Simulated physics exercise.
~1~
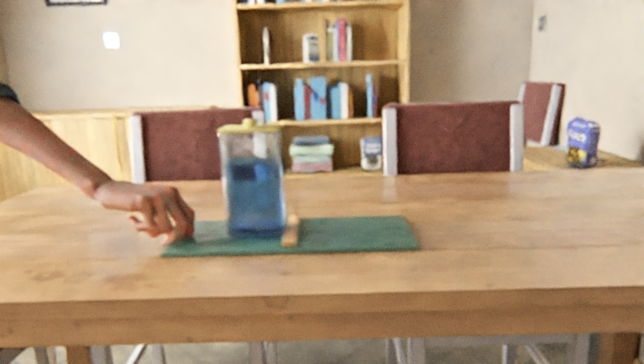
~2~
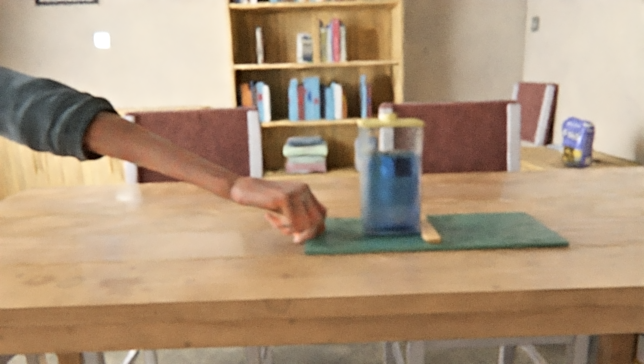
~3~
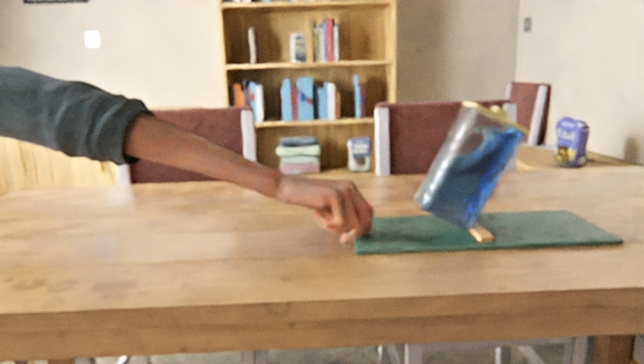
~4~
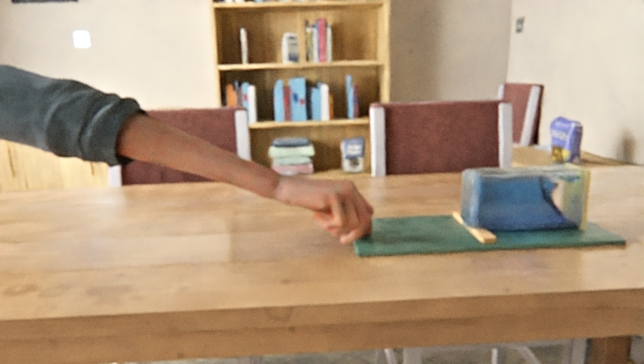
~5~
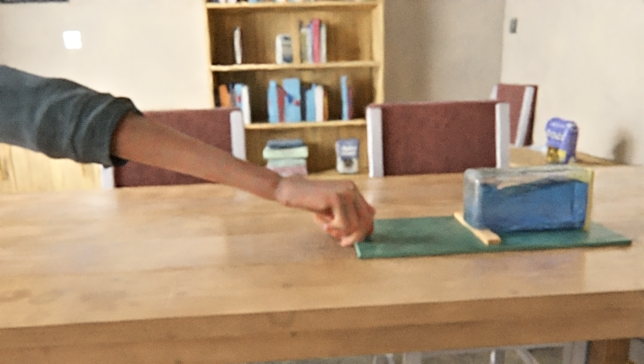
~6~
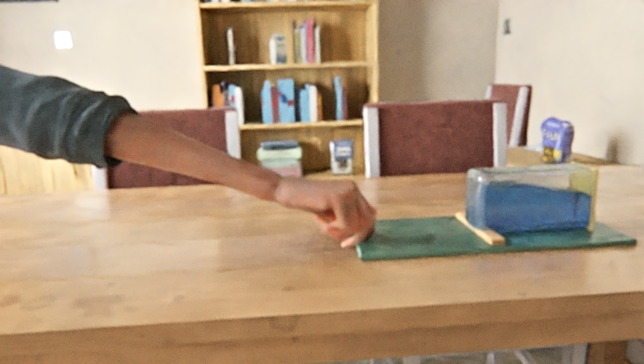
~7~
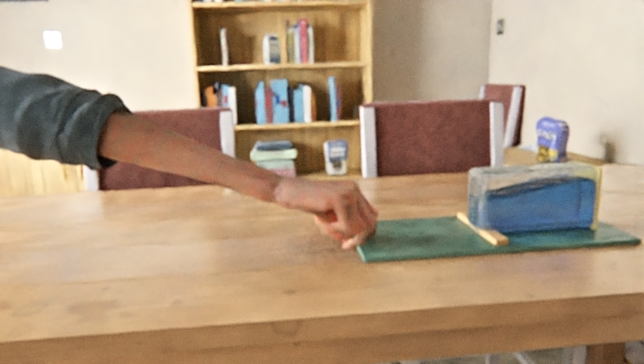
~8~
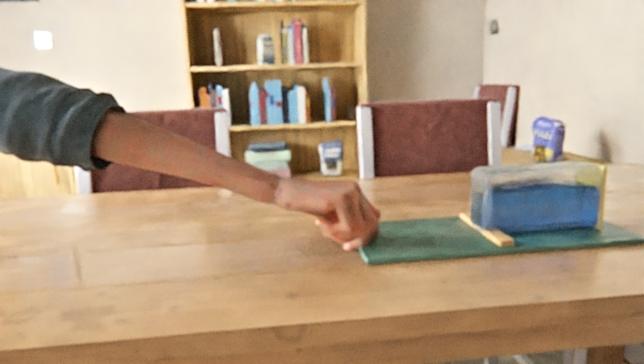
At a wooden table, a hand sliding a green board rightward and stopping, the square bottle of blue liquid toppling onto its side.
